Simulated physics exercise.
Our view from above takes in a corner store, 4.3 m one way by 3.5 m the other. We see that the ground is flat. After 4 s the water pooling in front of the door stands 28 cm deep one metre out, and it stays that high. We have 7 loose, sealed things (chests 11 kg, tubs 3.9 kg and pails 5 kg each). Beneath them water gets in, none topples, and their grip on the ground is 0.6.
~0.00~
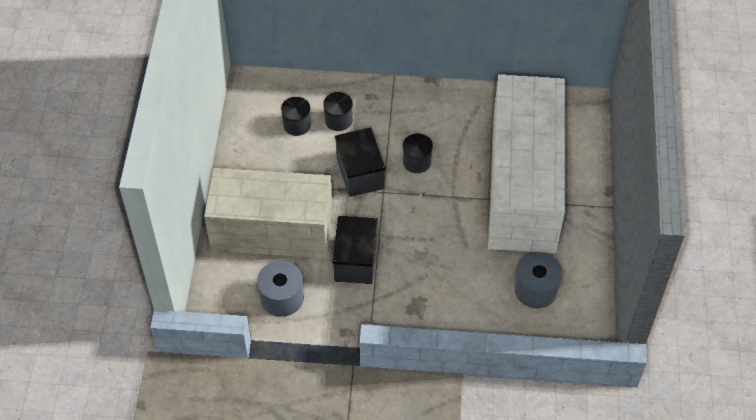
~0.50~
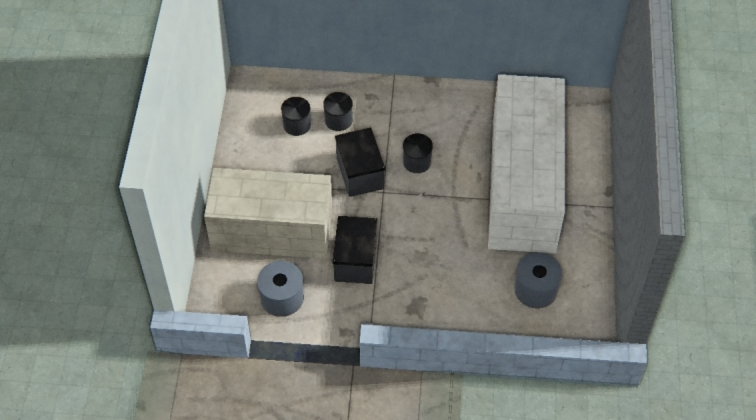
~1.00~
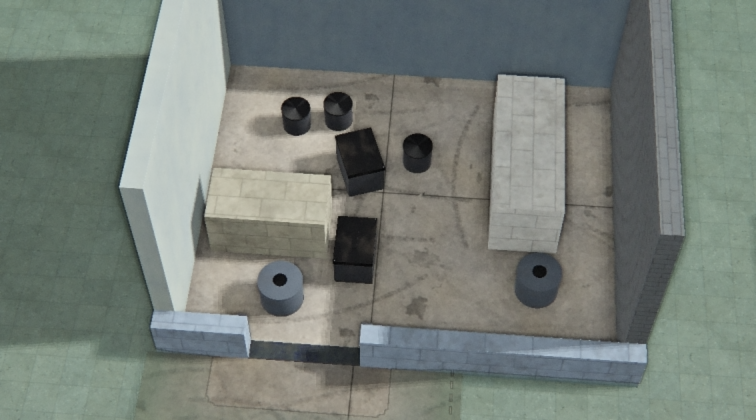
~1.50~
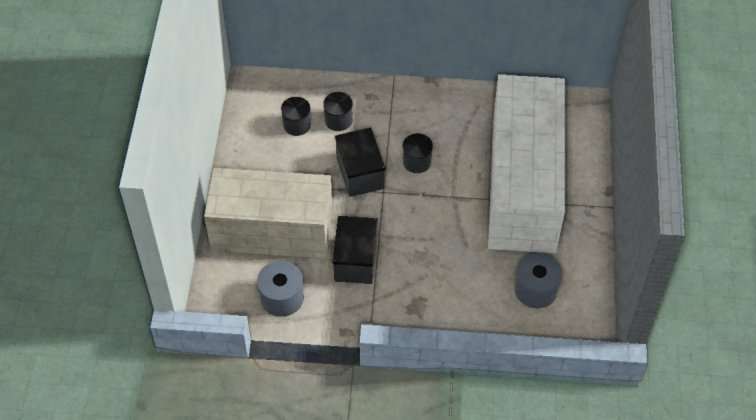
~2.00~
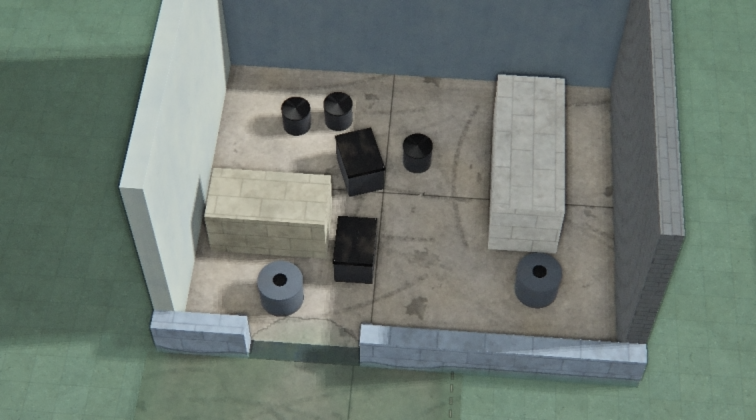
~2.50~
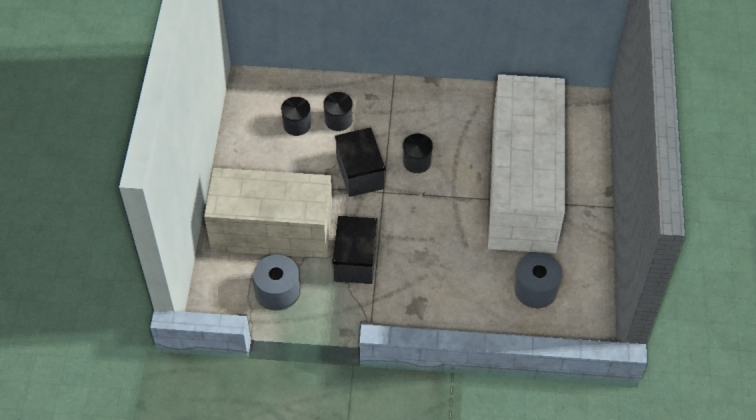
In a corner store seen from above, black boxes, dark pails and grey tubs stand still on a dry floor while greenish water spreads over the ground outside. The water deepens in colour and creeps in through the doorway, and the left tub near it shifts very slightly up and left.
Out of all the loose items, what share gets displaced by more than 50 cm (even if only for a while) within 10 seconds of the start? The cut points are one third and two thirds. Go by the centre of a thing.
I bet the count comes out high.
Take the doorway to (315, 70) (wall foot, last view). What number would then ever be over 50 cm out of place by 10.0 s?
The answer would then be 7.
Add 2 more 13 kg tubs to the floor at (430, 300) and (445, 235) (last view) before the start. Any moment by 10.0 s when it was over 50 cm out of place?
The first: Not as far. The second: Farther.
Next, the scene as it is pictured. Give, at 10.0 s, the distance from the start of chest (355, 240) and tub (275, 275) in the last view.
Respectively 120 and 50 cm.
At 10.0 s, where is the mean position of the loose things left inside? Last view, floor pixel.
Around (318, 207).
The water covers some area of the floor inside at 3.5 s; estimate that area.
Around 3.0 m2 of it.
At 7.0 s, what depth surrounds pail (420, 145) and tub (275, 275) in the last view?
First roughly 11 cm, second roughly 14 cm.
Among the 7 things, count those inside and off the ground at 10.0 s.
Count at that moment: 7.
After 3.5 s 1 of 7 are over 50 cm from their spots; 1 afloat.
After 4.5 s 2 of 7 are over 50 cm from their spots; 1 afloat.
After 7.0 s 2 of 7 are over 50 cm from their spots; 3 afloat.
After 10.0 s 7 of 7 are over 50 cm from their spots, and 7 have been at some point; 7 afloat.
